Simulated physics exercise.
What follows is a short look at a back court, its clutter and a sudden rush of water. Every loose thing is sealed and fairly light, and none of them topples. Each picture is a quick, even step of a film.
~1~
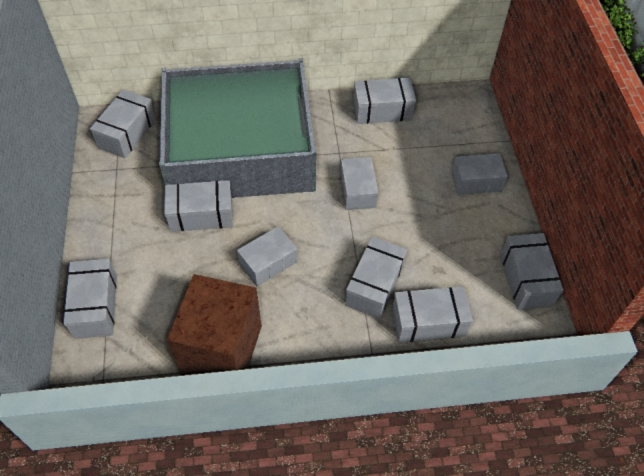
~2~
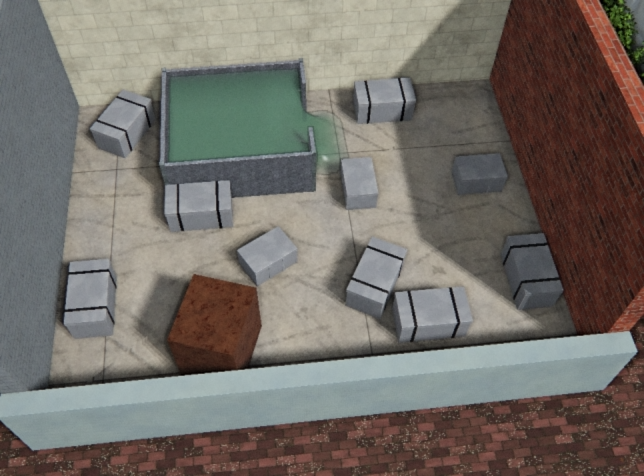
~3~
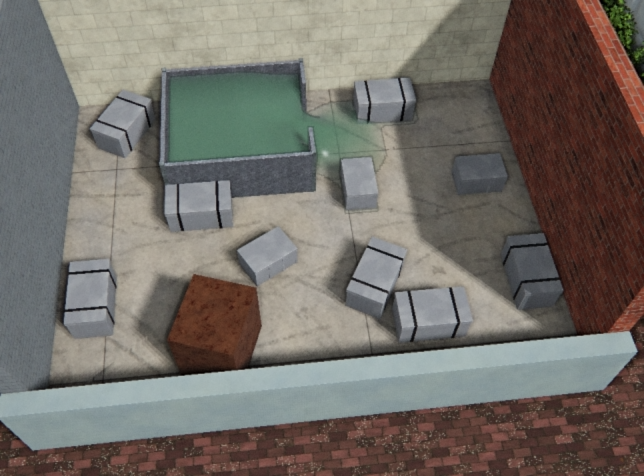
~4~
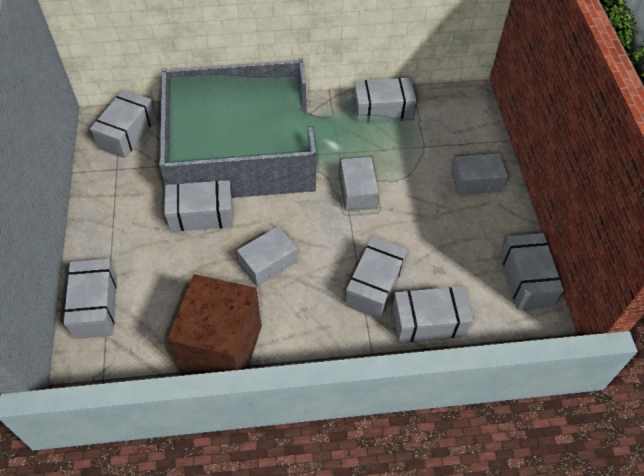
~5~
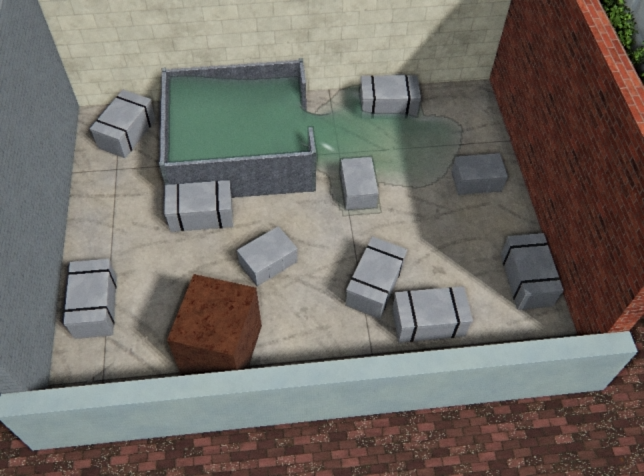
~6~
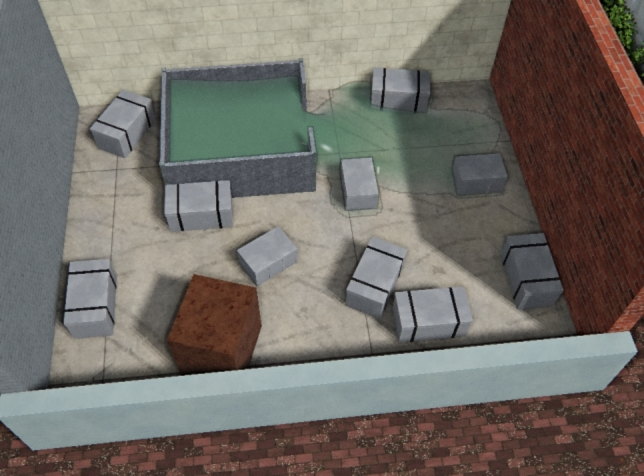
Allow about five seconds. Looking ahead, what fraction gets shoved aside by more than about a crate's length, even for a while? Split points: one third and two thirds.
Band: Between the two split points.
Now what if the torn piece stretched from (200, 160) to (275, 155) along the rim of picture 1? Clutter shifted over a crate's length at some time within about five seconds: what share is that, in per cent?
I'd put it around 70 percent.
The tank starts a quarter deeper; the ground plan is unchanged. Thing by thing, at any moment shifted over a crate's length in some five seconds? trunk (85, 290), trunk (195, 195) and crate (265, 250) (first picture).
One: Stayed below the mark. Two: Stayed below the mark. Three: Stayed below the mark.
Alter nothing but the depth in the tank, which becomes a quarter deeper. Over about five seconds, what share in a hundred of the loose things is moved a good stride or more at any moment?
Close to 60 in a hundred, give or take.
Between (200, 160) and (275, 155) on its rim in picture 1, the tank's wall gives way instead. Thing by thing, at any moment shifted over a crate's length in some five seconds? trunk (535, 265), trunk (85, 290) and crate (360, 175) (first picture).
In turn: Cleared that distance, cleared that distance, stayed short.
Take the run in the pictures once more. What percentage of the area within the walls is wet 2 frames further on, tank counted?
About 30 percent.
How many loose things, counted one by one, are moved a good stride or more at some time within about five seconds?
The total is 5.
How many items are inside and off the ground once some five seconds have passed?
By my count, 3.
A moment on, 1 of 10 are well off their spots; 0 afloat.
Next, 2 of 10 are well off their spots; 1 afloat.
Later, 3 of 10 are well off their spots; 3 afloat.
In the end, 5 of 10 are well off their spots, and 5 have been at some point; 3 afloat.
